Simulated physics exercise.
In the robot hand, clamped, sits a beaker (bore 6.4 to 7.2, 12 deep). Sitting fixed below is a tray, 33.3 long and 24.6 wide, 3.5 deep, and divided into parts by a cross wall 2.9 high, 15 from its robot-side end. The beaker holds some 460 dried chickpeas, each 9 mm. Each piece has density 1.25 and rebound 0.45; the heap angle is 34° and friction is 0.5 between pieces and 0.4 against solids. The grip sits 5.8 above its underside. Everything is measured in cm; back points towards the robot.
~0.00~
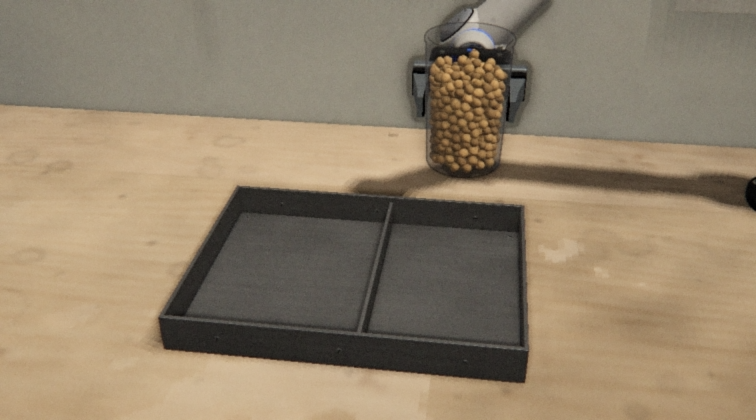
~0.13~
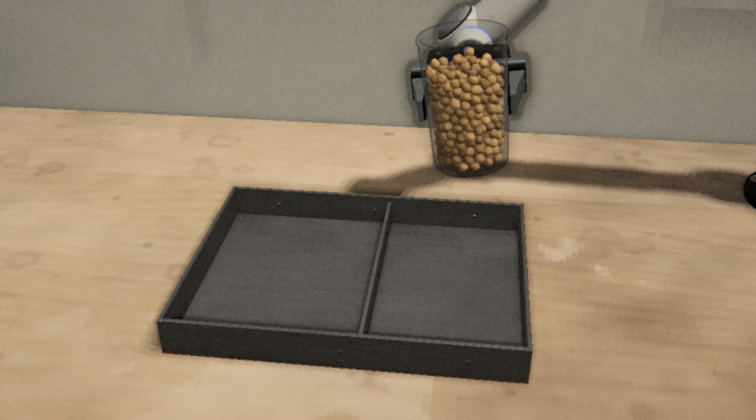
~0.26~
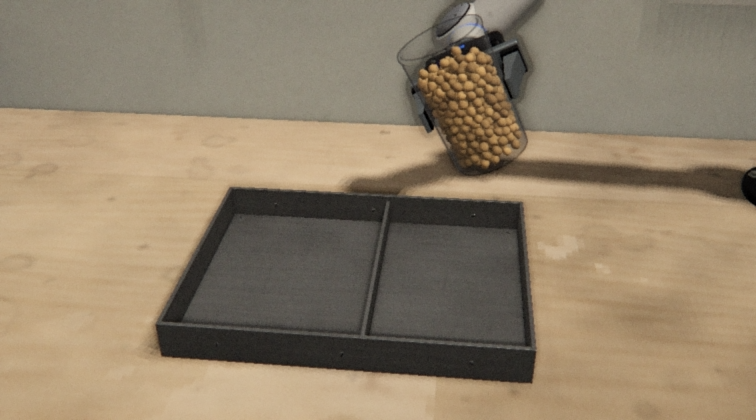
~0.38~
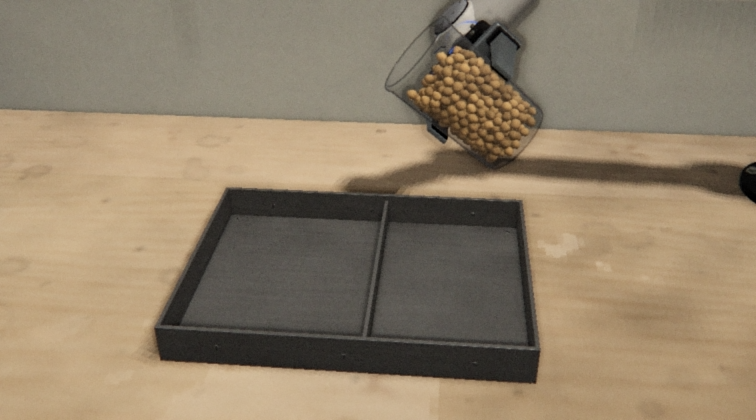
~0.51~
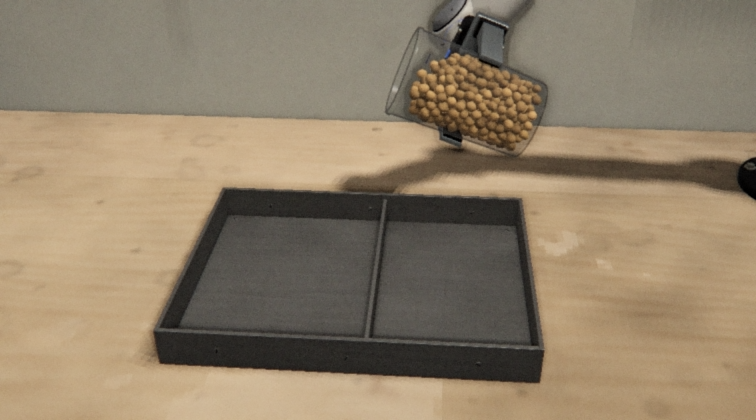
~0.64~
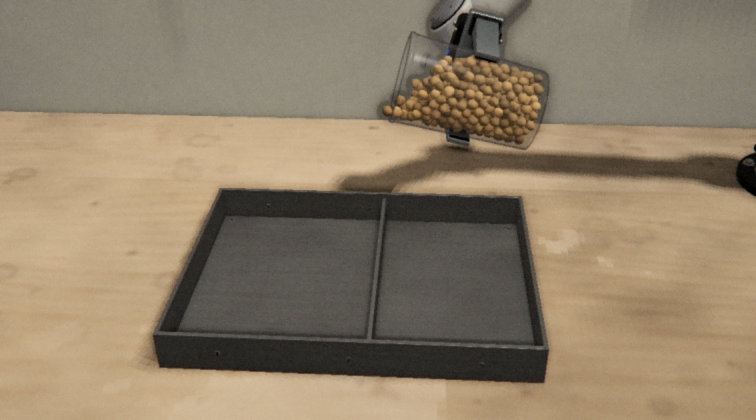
On a light wooden table, behind a dark tray split into two sections, a robot hand held a clear beaker of chickpeas and tipped it left until it lay nearly sideways, the chickpeas shifting toward its rim.
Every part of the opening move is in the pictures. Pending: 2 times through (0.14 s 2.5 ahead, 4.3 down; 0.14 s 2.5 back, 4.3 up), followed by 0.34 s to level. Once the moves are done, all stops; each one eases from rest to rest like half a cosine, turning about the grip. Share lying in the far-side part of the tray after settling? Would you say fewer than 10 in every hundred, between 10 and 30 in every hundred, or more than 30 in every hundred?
Fewer than 10 in every hundred.
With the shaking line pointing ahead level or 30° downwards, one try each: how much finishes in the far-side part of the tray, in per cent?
35 and 20 %.
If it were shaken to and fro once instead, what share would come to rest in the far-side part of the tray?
Result: Approximately 5 per cent.
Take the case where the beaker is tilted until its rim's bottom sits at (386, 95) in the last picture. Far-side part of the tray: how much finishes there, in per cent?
0 %.
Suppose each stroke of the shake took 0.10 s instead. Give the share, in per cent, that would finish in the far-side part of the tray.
The share would be near 10 %.
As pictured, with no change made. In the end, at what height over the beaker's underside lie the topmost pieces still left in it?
Height at rest: Approx. 11.0 cm.
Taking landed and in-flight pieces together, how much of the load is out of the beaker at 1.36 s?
Near 5 per cent.
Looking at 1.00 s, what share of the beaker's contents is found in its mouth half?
Mouth half: Close to 40 per cent.
After 1.00 s, tilted 76° forward, highest piece 22 above the table; 447 in the beaker, 2 in the far-side part, 9 in flight or on a rim.
After 1.36 s, tilted 42° forward, highest piece 25 above the table; 437 in the beaker, 15 in the far-side part, 5 in the robot-side part, 1 in flight or on a rim.
After 1.74 s, level, highest piece 27 above the table; 437 in the beaker, 16 in the far-side part, 5 in the robot-side part.
After 2.79 s, level, highest piece 27 above the table; 437 in the beaker, 16 in the far-side part, 5 in the robot-side part.
At rest, 437 in the beaker, 16 in the far-side part, 5 in the robot-side part. That is 3 % in the far-side part of the tray.
